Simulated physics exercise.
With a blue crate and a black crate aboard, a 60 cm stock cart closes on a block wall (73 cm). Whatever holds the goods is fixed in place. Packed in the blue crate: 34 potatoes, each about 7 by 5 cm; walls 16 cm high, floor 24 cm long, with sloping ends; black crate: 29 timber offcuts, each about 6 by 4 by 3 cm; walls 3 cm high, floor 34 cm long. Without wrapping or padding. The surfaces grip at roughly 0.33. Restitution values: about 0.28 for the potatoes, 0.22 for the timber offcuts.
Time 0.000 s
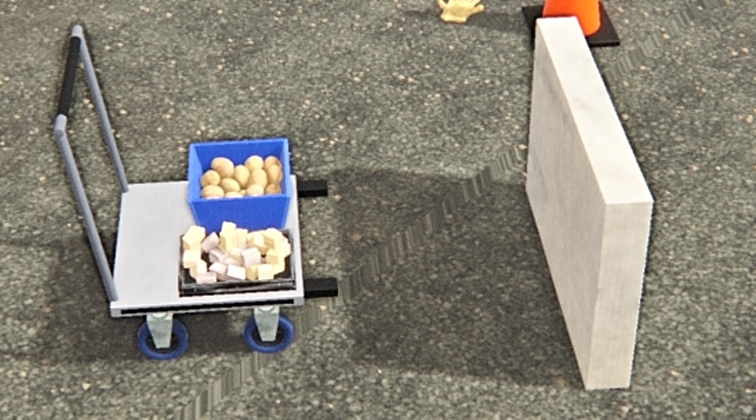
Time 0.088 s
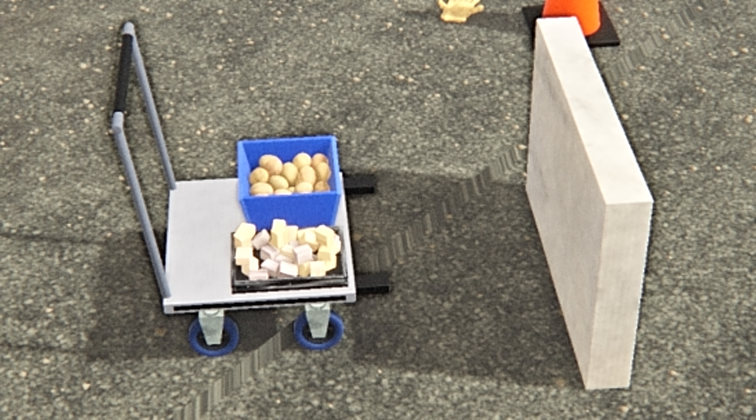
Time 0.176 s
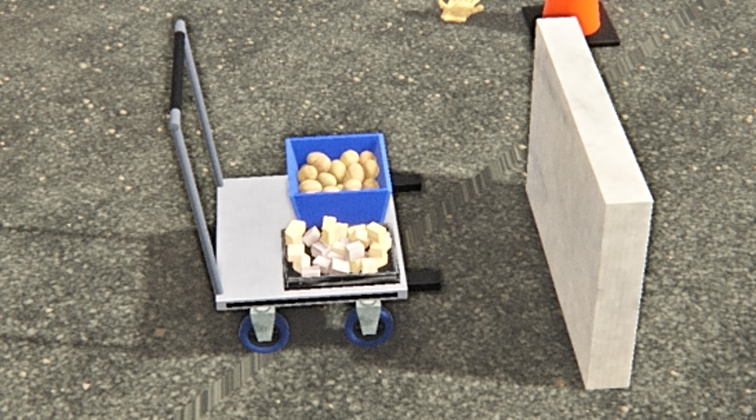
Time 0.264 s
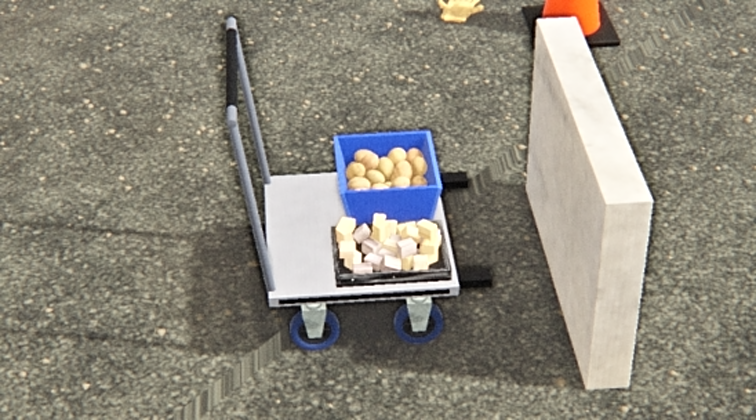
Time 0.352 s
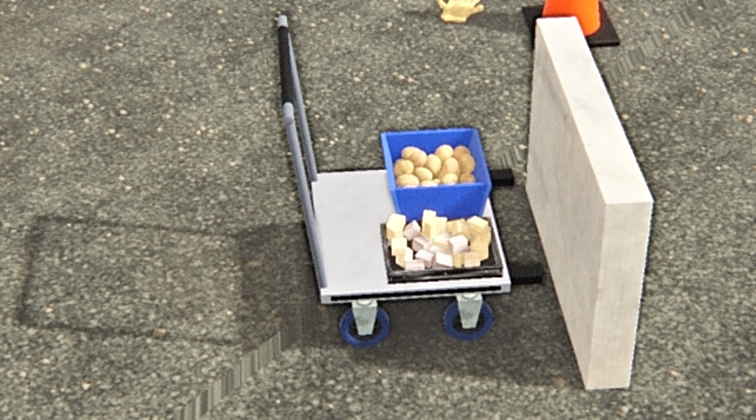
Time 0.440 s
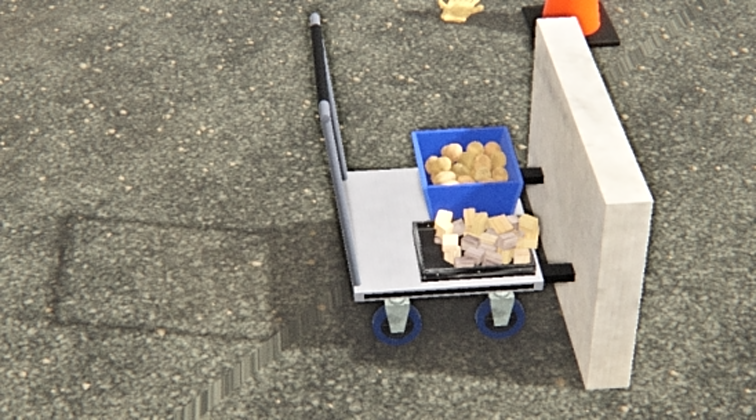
At the start, a flat cart with a tall handle stands at the left, carrying a blue crate of round, tan objects and a black crate of pale blocks. It rolls right across the pavement until its front bumpers meet the upright slab, and the pale blocks shift toward the right side of their crate.
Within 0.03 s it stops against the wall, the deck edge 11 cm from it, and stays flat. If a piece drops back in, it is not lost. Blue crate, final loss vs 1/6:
The loss is below one in six.
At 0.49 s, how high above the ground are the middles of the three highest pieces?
Roughly 42 cm.
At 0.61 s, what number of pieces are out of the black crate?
About, black crate: 4.
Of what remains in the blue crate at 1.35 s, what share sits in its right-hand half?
Share in that half: Close to 60 %.
After 0.49 s, blue crate 34 in, 0 out and black crate 26 in, 3 out.
After 0.61 s, blue crate 34 in, 0 out and black crate 25 in, 4 out.
After 0.84 s, blue crate 34 in, 0 out and black crate 22 in, 7 out.
Outcome (at 1.35 s), blue crate 34 in, 0 out and black crate 21 in, 8 out. Asked share, 0 of 34, 0 per cent.
